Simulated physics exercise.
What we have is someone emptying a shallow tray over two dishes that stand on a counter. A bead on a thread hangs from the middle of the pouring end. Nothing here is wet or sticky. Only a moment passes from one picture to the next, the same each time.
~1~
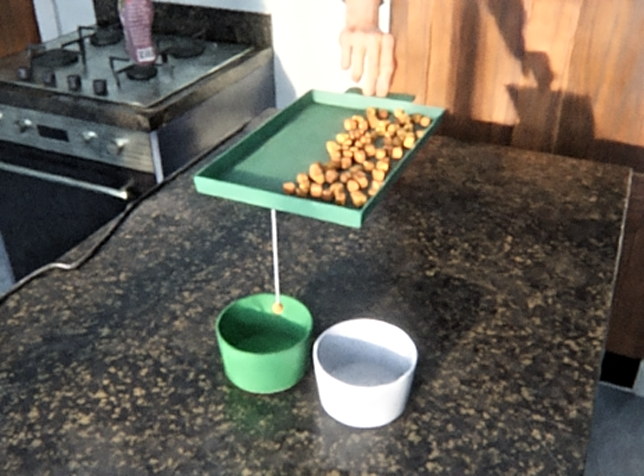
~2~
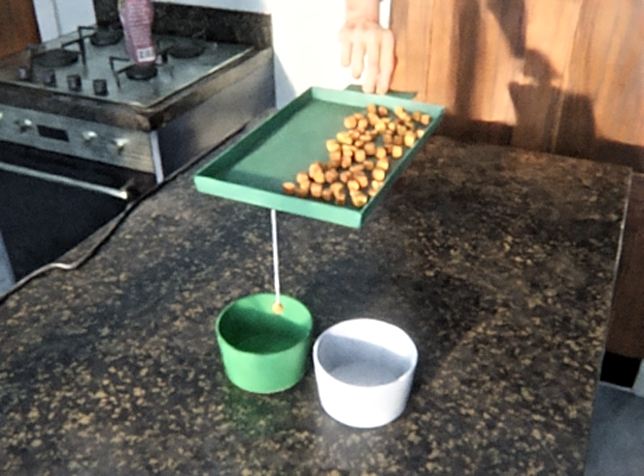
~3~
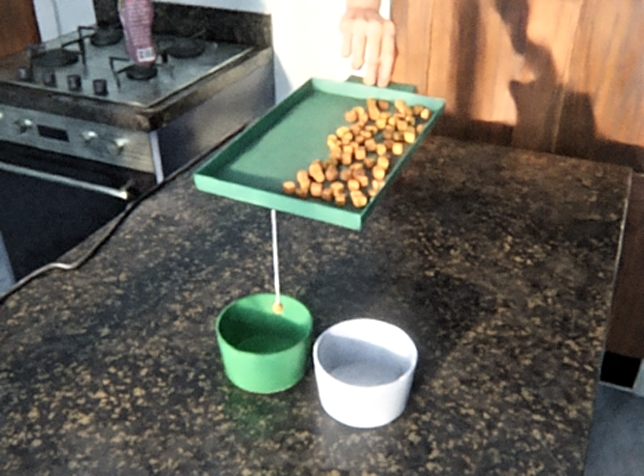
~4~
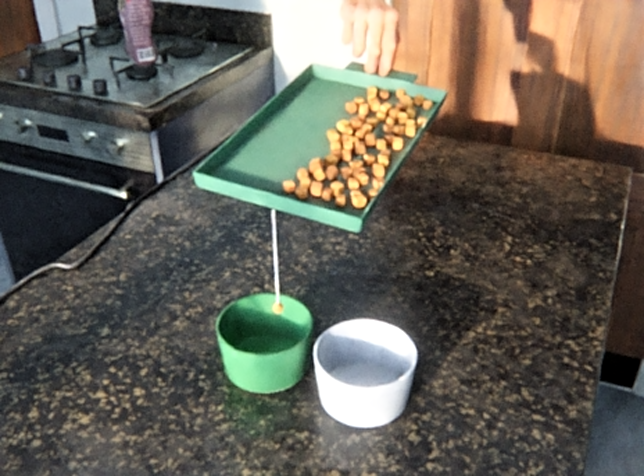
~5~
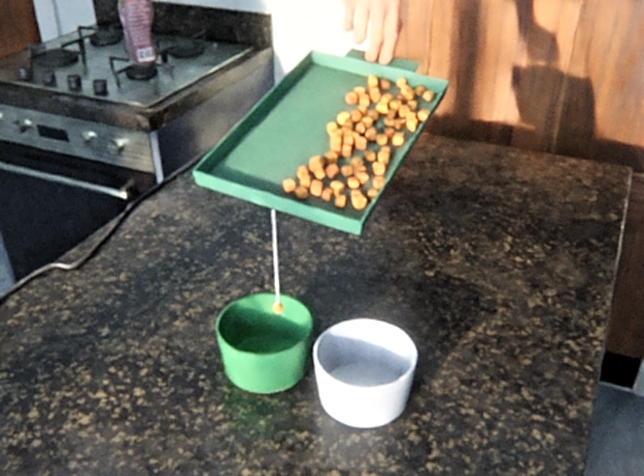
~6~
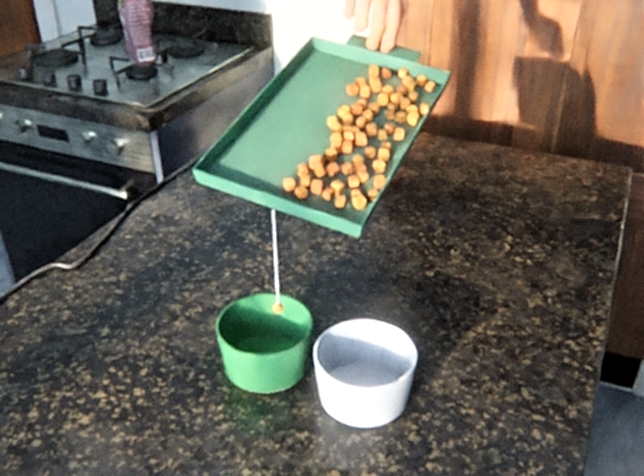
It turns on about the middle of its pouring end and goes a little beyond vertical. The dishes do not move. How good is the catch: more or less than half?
They take more than half between them.
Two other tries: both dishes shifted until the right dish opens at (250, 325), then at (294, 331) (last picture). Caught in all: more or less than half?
First the smaller part, then under half.
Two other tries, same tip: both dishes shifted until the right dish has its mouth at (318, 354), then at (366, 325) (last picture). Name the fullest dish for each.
First right, then the right-hand dish.
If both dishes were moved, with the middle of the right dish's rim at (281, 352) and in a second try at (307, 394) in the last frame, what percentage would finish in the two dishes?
Near 20 % and 20 %.
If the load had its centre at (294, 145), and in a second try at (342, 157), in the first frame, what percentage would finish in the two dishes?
Near 60 % and 70 %.
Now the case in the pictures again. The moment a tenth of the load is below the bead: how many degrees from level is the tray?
Near 115 degrees.
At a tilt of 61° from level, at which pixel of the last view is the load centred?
Near (359, 171).
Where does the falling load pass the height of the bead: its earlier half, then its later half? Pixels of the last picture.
Early half (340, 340), late half (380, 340).
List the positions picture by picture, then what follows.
In the first frame, corners of the pouring end (197, 176) and (359, 211), level; middle of the load (370, 150), brown sugar cubes; left dish (243, 369); right dish (345, 403); bead on its thread (278, 308).
In the second frame, corners of the pouring end (197, 175) and (359, 211), level; middle of the load (370, 149).
In the third frame, corners of the pouring end (196, 174) and (359, 214), tipped barely, lowest at the right corner; middle of the load (370, 145).
In the fourth frame, corners of the pouring end (196, 172) and (360, 217), tipped a little, lowest at the right corner; middle of the load (371, 140).
In the fifth frame, corners of the pouring end (196, 170) and (360, 221), tipped a little, lowest at the right corner; middle of the load (371, 135).
In the sixth frame, corners of the pouring end (195, 168) and (360, 224), tipped clearly, lowest at the right corner; middle of the load (372, 130); left dish (243, 369); right dish (345, 403).
Just after the last frame, tray tipped steeply; every one on the tray.
A moment on, tray tipped past a quarter turn; almost all on the tray; just a few in the right dish; just a few in the left dish; just a few in the air.
Further on, tray tipped past a quarter turn; roughly two thirds in the right dish; about a tenth in the left dish; roughly a quarter outside both.
When it is over, tray tipped past a quarter turn; roughly two thirds in the right dish; about a tenth in the left dish; roughly a quarter outside both.
